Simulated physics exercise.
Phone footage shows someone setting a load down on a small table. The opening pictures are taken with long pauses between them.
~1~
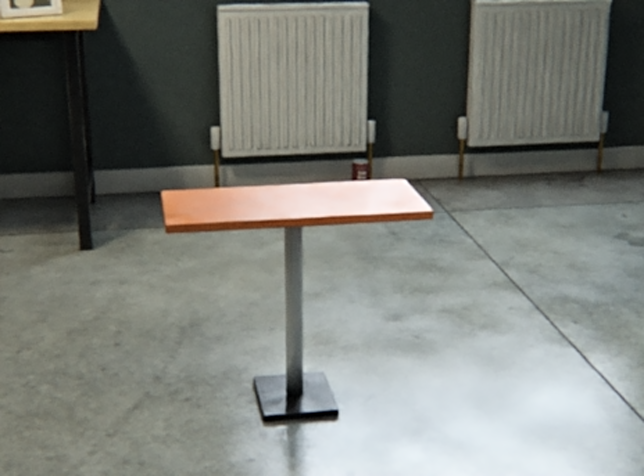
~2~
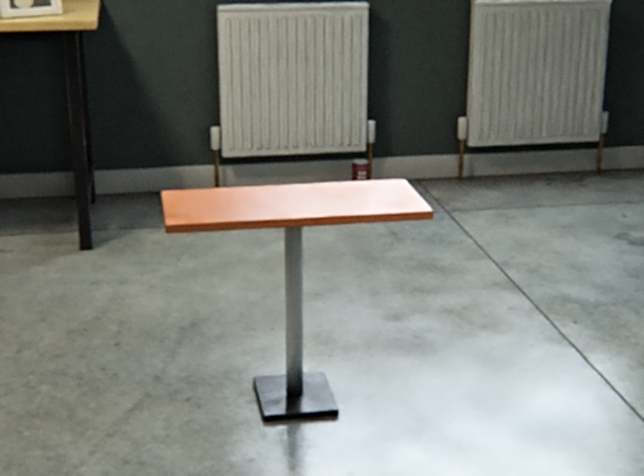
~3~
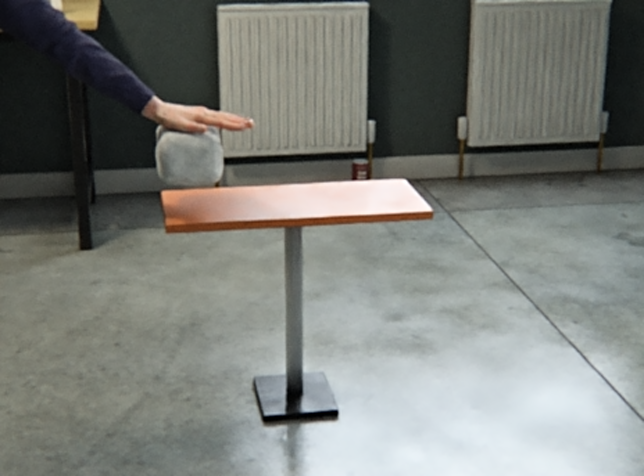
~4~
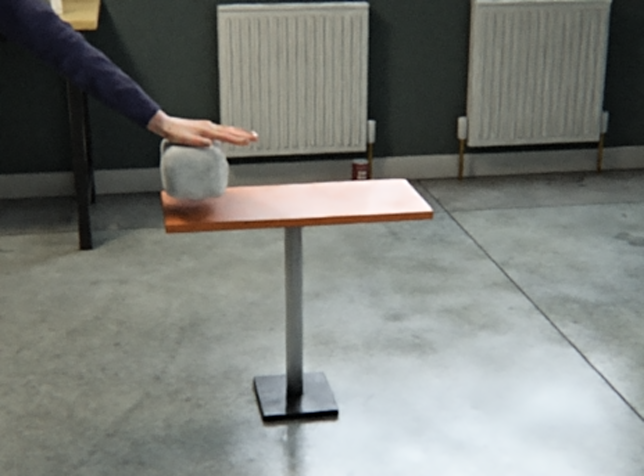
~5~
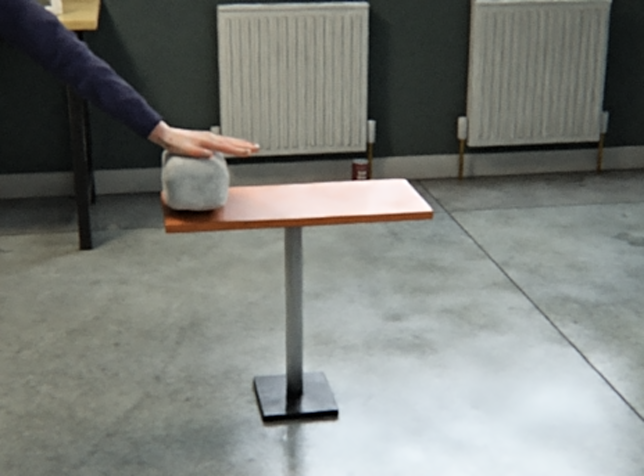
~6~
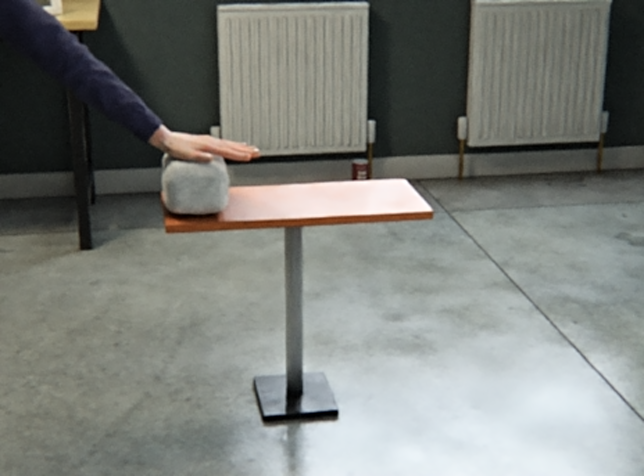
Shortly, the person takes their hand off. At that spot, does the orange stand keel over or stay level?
The orange stand stays level.
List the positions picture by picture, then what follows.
The first picture shows orange stand (293, 205).
The second picture shows orange stand (293, 205).
The third picture shows still on the way; orange stand (293, 205); cushion (189, 151).
The fourth picture shows still on the way; orange stand (293, 205); cushion (193, 165).
The fifth picture shows still on the way; orange stand (293, 205); cushion (195, 176).
The sixth picture shows in place, still held; orange stand (293, 205); cushion (195, 180).
Then, 0.40 s past the last view, orange stand at rest near (293, 205).
Finally, the orange stand keeps steady, near (293, 205).
